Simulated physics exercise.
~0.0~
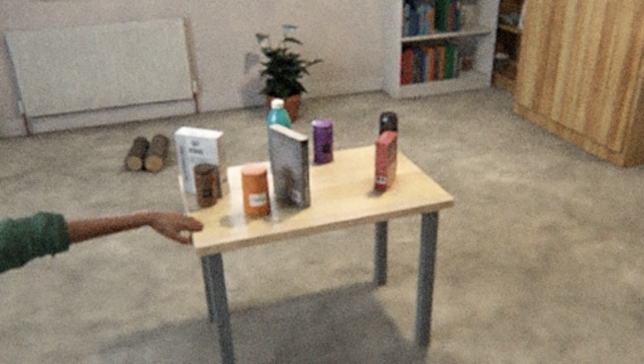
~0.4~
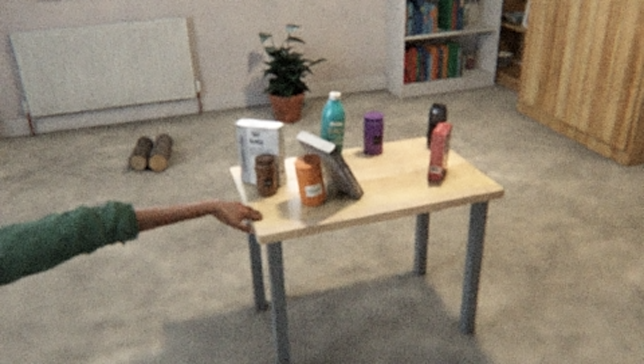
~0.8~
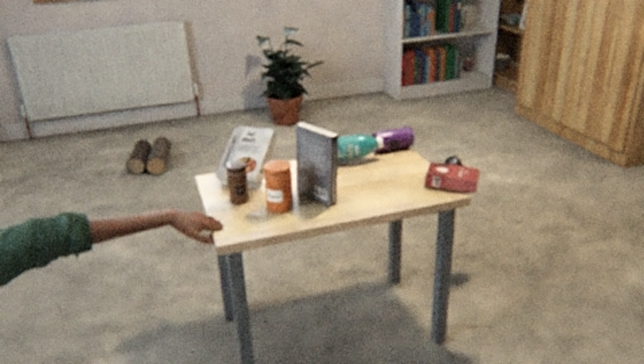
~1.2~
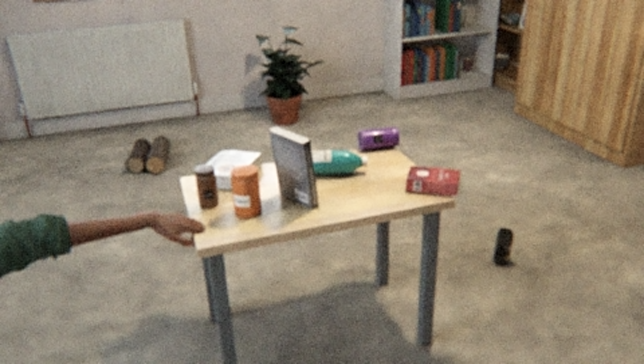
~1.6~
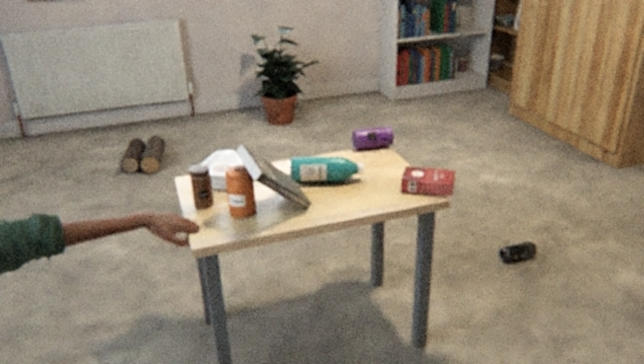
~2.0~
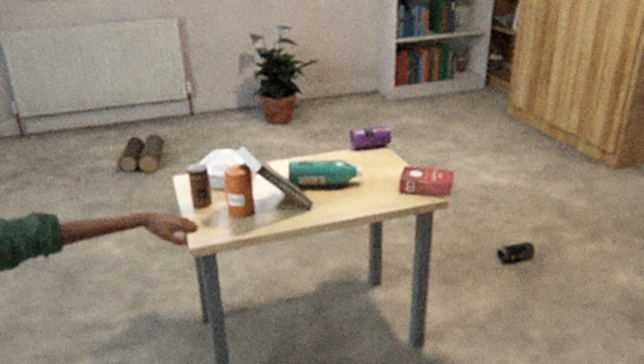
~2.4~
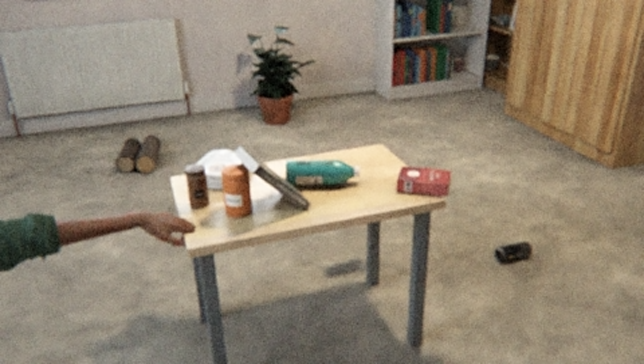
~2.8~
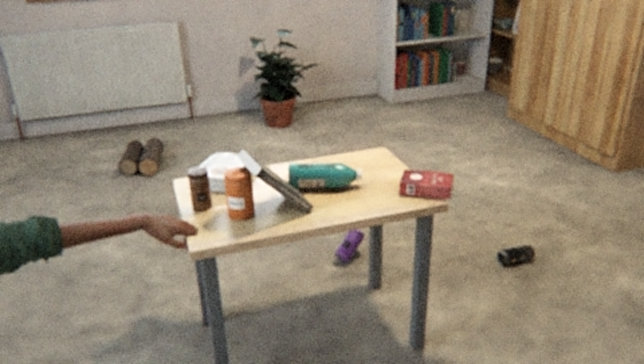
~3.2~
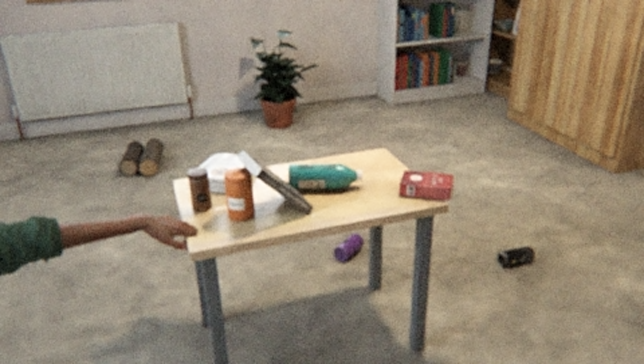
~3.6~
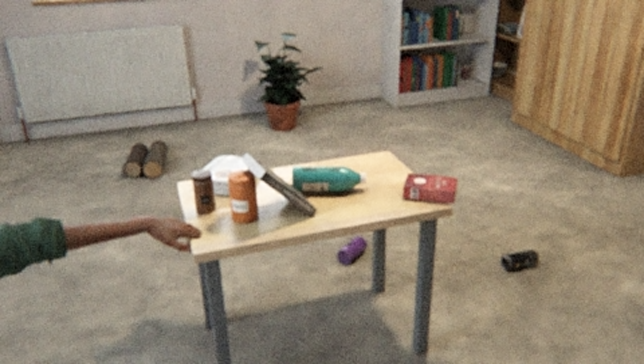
The clip opens on a light wooden table crowded with upright packets, jars, a turquoise bottle, a grey book and a black can, while a green-sleeved arm grips its left edge. The hand shoves the table to the right, and the book tilts. As the table comes back left, the bottle, purple jar and both packets topple, and the can drops off the right side onto the floor. The book then slumps leftward, and the purple jar falls off the back. Finally the brown and orange jars still stand, while the can and purple jar lie on the floor.
